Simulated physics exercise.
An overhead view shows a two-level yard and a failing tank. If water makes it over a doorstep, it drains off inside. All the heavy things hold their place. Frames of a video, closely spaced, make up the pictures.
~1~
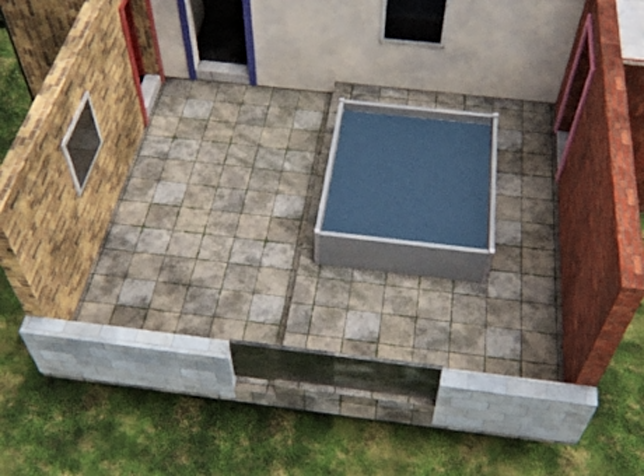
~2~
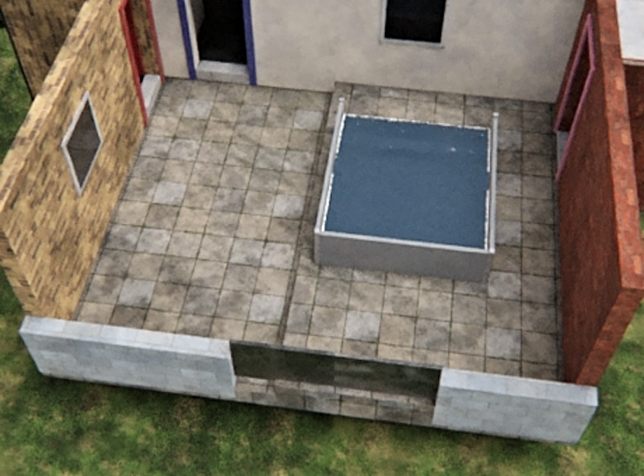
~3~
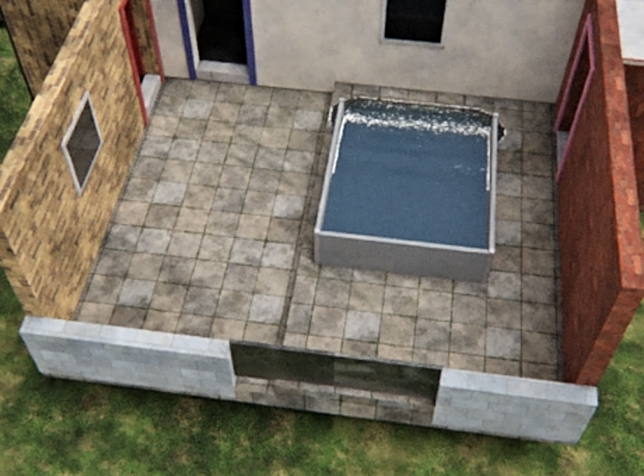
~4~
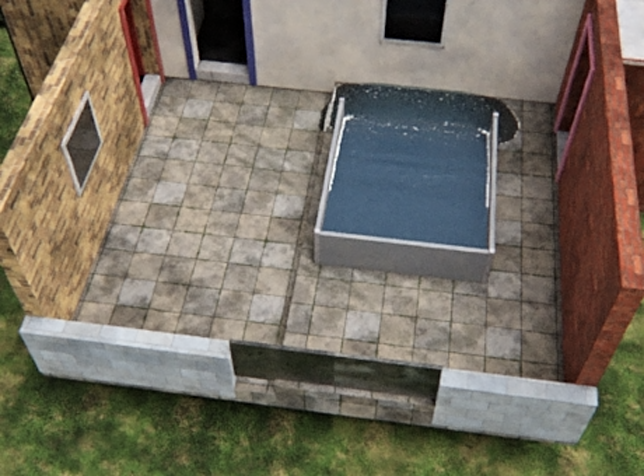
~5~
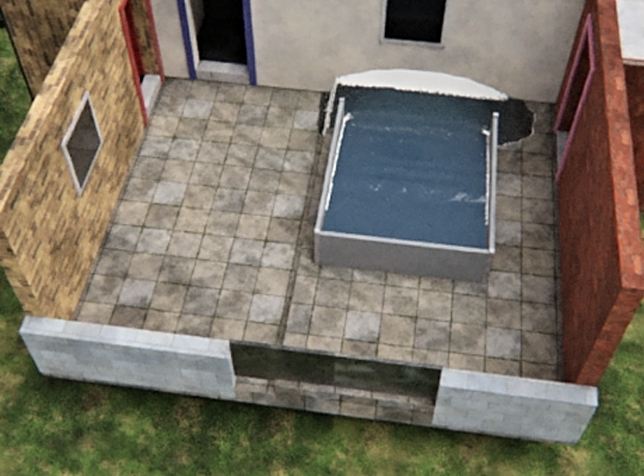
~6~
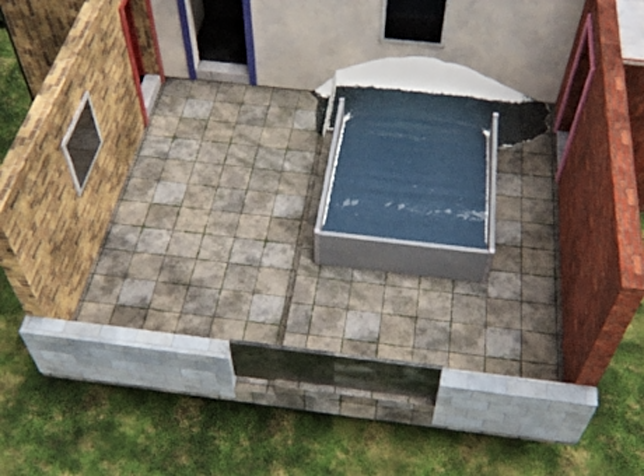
At the start, still blue water fills an open tank on a paved yard between brick walls. The surface ripples and the water pours out over the tank's far side, foaming white, then spreads across the paving as a dark wet patch, widening left and right beside the pale house wall.
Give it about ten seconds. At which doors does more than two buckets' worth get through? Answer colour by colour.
Result: Red door: Above two buckets; blue door: Up to two buckets; pink door: Above two buckets.
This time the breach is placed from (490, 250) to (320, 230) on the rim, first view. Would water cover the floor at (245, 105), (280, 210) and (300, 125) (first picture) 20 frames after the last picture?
In that order: Dry, dry, dry.
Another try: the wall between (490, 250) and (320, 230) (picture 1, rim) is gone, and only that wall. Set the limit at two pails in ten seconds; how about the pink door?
In that case pink crosses the line.
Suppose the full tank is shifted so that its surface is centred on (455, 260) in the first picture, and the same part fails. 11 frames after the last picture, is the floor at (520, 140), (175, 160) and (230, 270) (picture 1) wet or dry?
I'd call them watered, still dry and still dry, in the order asked.
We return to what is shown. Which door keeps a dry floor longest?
That would be the door marked red.
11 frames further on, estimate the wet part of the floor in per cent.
Some 35 per cent.
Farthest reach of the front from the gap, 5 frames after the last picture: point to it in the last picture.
I'd say at around (217, 84).
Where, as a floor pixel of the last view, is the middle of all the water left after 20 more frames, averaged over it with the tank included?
I'd say around (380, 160).
A moment on, water covers 15 % of the floor; the red door not reached, the blue door wet at the sill, nothing in, the pink door not reached.
Next, water covers 35 % of the floor; the red door wet at the sill, nothing in, the blue door wet at the sill, nothing in, the pink door under two buckets in.
Then, water covers 55 % of the floor; the red door over two buckets in, the blue door wet at the sill, nothing in, the pink door far over two buckets in.
Later, water covers 90 % of the floor; the red door far over two buckets in, the blue door wet at the sill, nothing in, the pink door far over two buckets in.
In the end, water covers 95 % of the floor; the red door far over two buckets in, the blue door wet at the sill, nothing in, the pink door far over two buckets in.
